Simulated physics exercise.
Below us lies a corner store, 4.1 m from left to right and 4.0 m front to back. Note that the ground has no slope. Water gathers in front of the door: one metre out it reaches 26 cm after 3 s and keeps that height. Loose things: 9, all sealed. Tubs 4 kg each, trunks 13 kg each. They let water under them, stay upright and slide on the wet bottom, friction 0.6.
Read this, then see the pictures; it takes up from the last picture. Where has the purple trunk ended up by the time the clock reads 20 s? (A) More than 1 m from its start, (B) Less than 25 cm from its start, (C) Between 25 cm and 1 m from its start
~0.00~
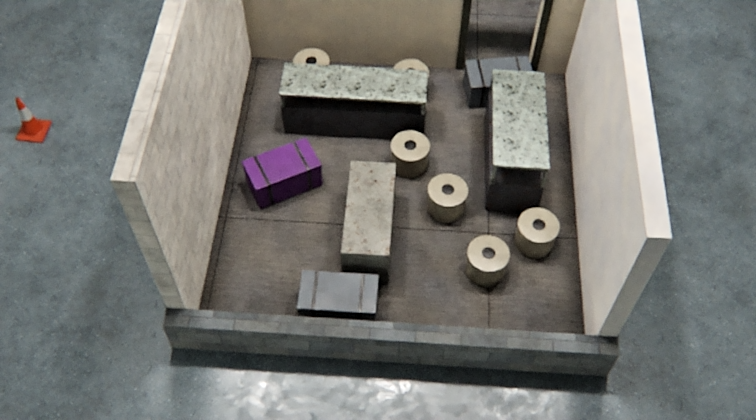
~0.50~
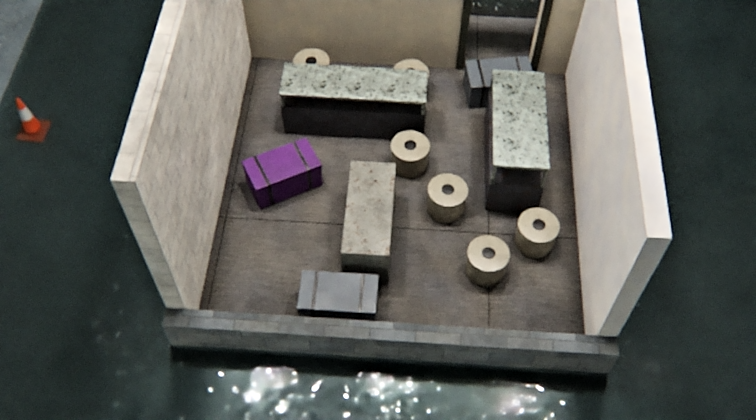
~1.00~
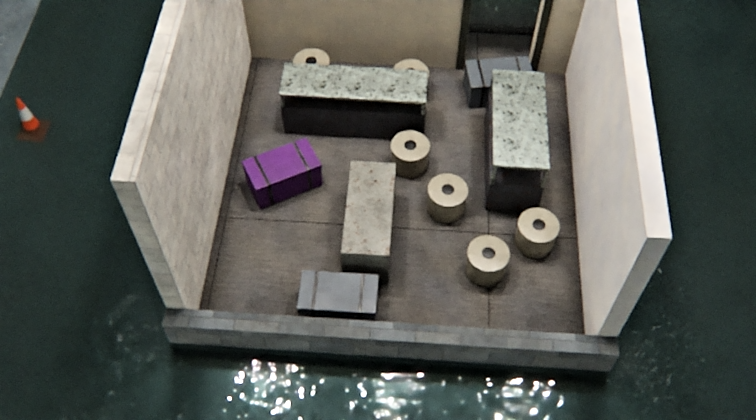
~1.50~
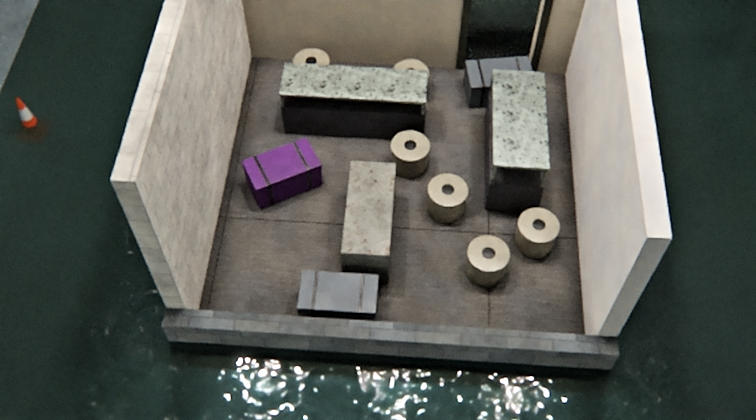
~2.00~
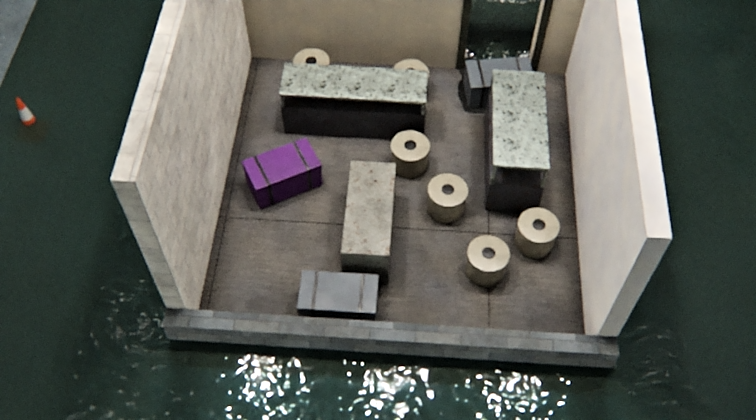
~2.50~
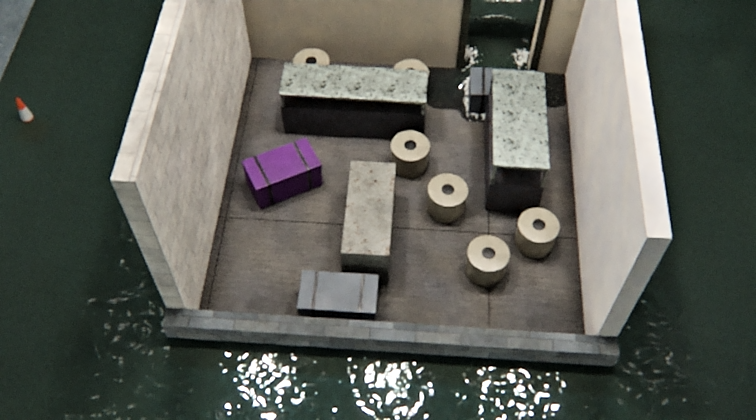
The answer is C.
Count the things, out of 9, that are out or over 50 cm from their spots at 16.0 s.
By my reckoning, 9.
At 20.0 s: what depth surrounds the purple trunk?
The depth there is around 20 cm.
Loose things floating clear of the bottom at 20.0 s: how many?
The count is 9.
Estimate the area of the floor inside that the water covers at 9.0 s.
About 14 m2.
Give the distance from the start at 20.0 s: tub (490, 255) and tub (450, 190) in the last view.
First 300 cm, then 140 cm.
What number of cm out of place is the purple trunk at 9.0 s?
I'd guess some 40 cm by then.
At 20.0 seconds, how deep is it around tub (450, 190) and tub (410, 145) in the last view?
I'd estimate 17 cm for the first and 20 cm for the second.
After 4.0 s the purple trunk is near (282, 163), 0.0 m from its start, aground; 1 afloat.
After 9.0 s the purple trunk is near (298, 185), 0.4 m from its start, aground; 8 afloat.
After 16.0 s the purple trunk is near (275, 120), 0.5 m from its start, afloat; 9 afloat.
After 20.0 s the purple trunk is near (270, 116), 0.6 m from its start, afloat; 9 afloat.
